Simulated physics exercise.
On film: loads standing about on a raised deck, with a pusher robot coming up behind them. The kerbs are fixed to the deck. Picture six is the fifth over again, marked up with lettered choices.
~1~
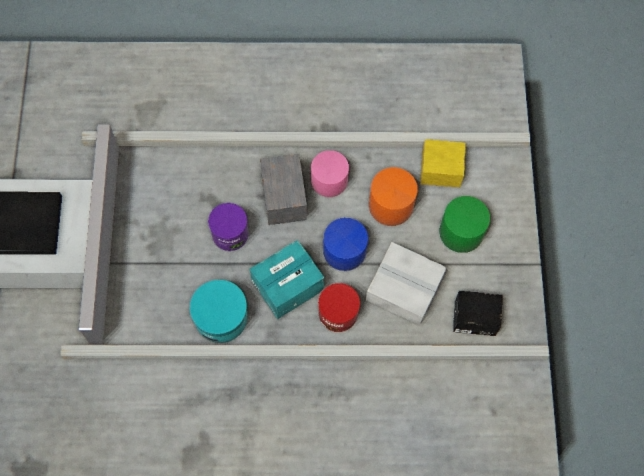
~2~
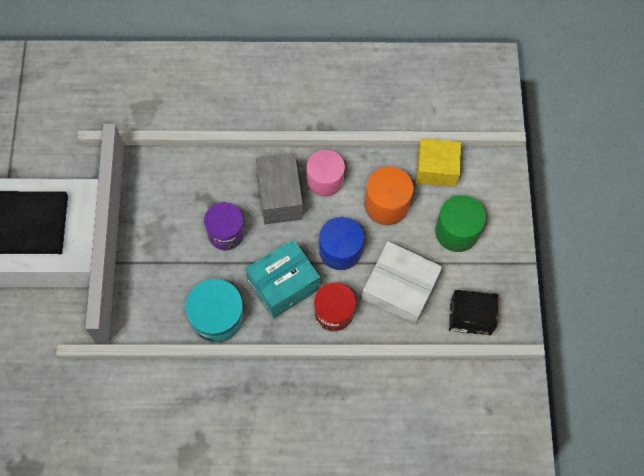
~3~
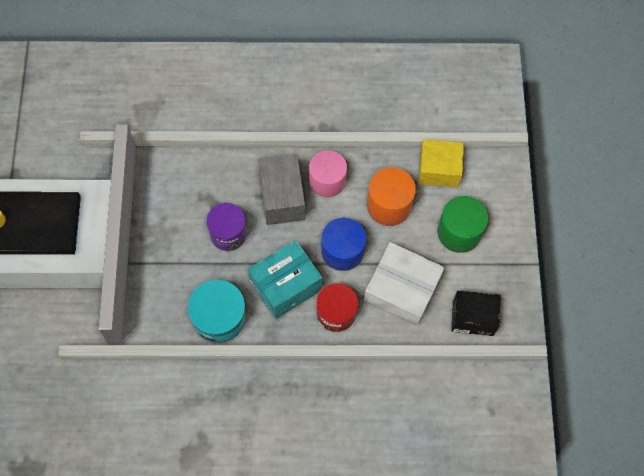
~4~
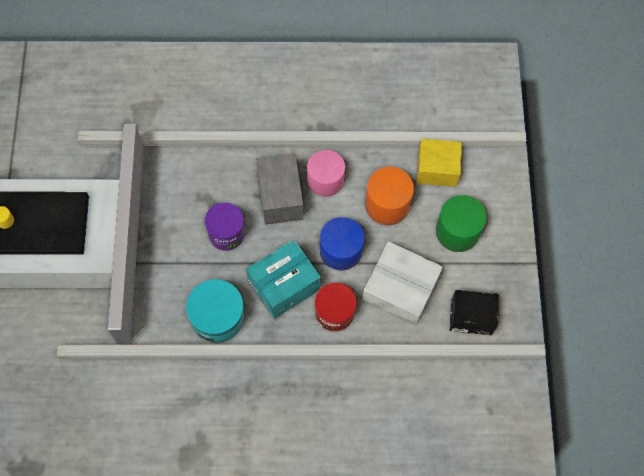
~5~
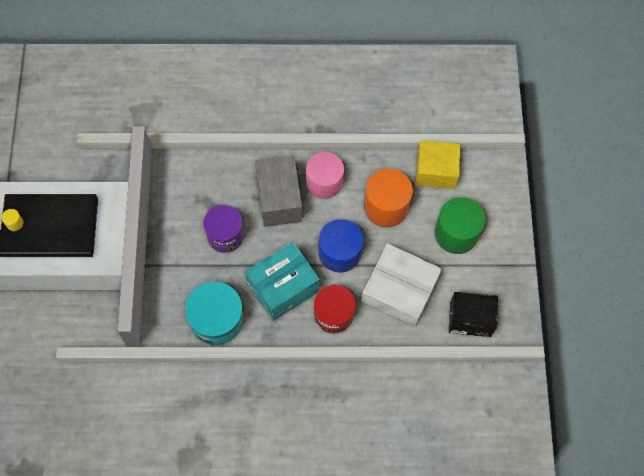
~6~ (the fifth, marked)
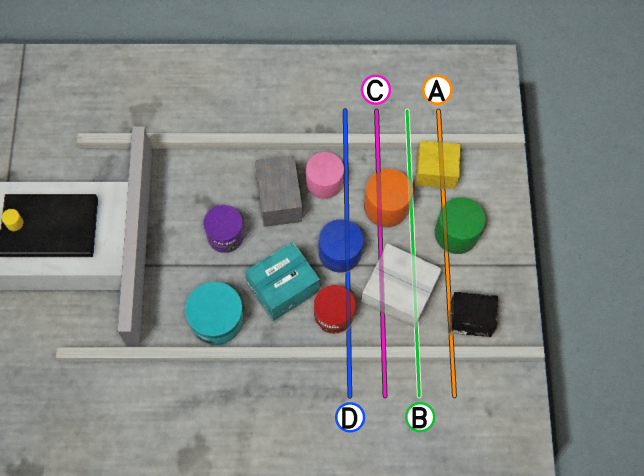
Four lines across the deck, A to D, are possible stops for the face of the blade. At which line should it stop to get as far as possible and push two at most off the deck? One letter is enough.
B is the last line within the limit.
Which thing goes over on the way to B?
The black box.
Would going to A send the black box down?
Yes.
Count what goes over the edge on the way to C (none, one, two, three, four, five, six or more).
The count is none.
On the copy, A at (446, 245); B at (413, 245); C at (381, 245); D at (347, 245).
On B. First, robot (159, 225); turquoise pail (269, 318); grey crate (284, 190).
Then, robot (260, 225); black box (490, 320); yellow crate (456, 159).
Finally, robot (337, 225); black box over the edge; green canister (520, 233); one fallen.
By contrast, A drops four; C is within the limit but short; D is within the limit but short.
